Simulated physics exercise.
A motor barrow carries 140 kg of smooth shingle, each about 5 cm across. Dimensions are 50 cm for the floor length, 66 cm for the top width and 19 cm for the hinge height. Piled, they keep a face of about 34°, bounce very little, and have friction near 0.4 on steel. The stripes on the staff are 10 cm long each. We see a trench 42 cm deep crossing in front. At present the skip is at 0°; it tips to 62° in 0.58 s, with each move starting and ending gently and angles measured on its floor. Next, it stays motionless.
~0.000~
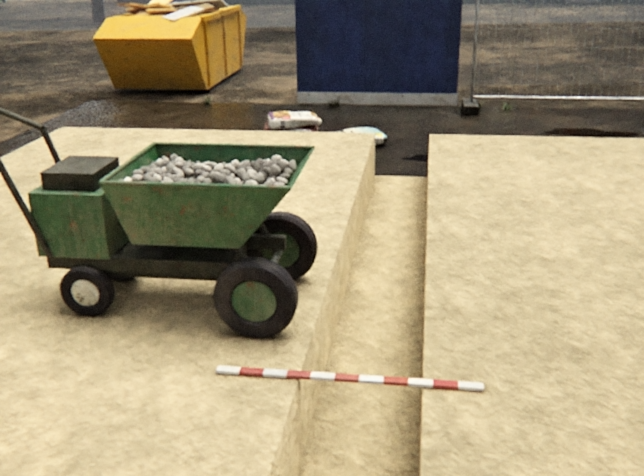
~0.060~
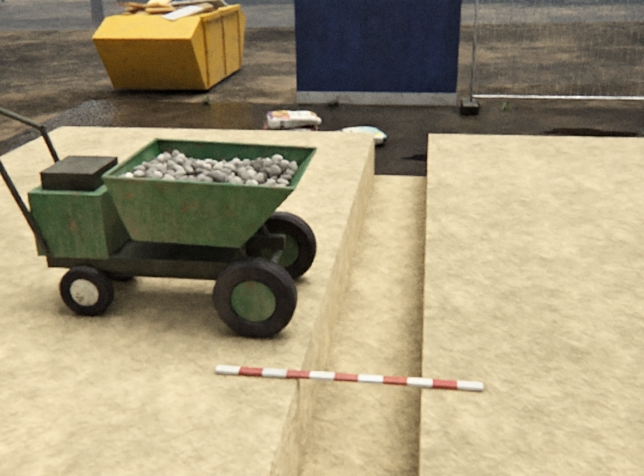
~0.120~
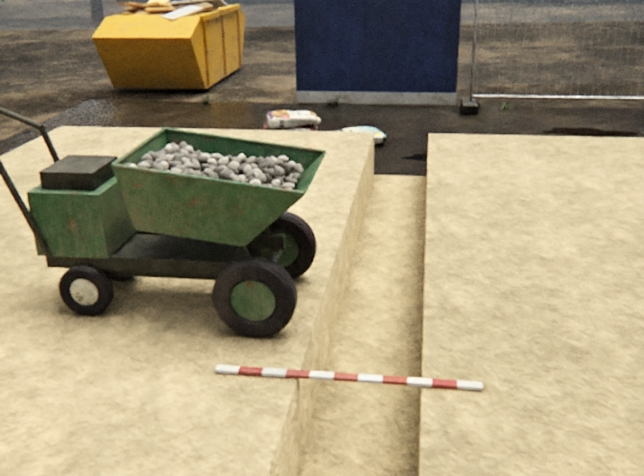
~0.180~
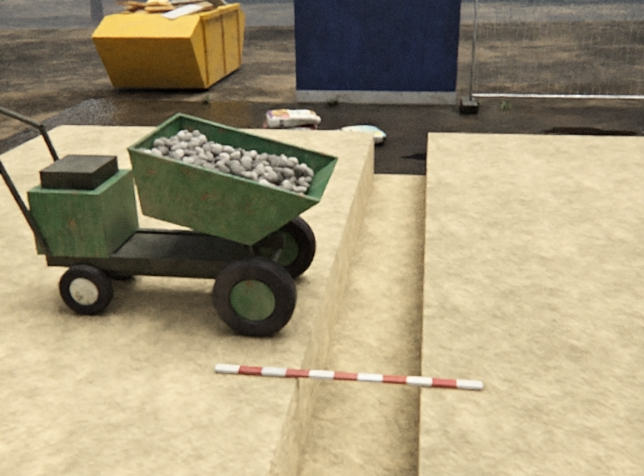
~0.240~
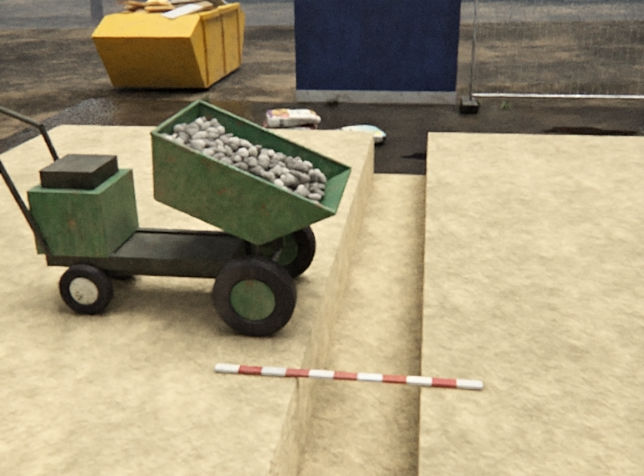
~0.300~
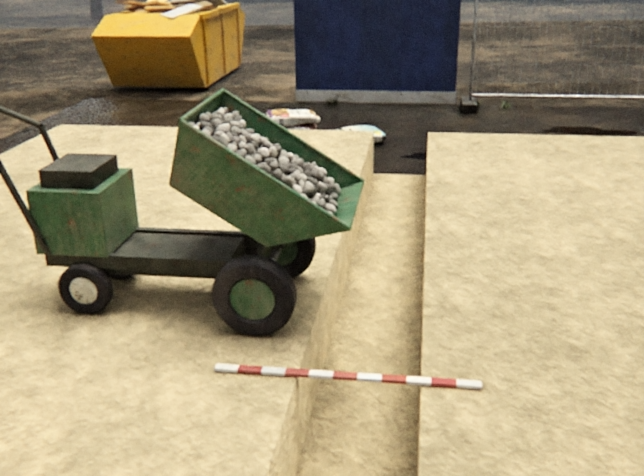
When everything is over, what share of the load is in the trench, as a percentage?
Close to 41 in a hundred.
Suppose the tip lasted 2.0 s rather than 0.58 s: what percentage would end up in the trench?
65 %.
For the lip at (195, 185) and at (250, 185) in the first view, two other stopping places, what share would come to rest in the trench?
Around 100% for the first place and 70% for the second.
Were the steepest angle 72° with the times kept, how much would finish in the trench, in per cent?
It would be close to 30 percent.
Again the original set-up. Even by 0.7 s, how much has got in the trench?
Some 10 per cent of the load by that point.
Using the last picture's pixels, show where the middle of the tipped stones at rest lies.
I'd put it close to (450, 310).
After 0.4 s the floor is at 52°; 100 % in the skip; the foremost stones are at (361, 229).
After 0.7 s the floor is at 62°; 83 % in the skip, 11 % in the trench, 6 % past the trench; the foremost stones are at (446, 293).
After 1.0 s the floor is at 62°; 29 % in the skip, 15 % in the trench, 56 % past the trench; the foremost stones are at (605, 314).
After 3.0 s the floor is at 62°; 0 % in the skip, 41 % in the trench, 59 % past the trench; the foremost stones are past the picture's edge.
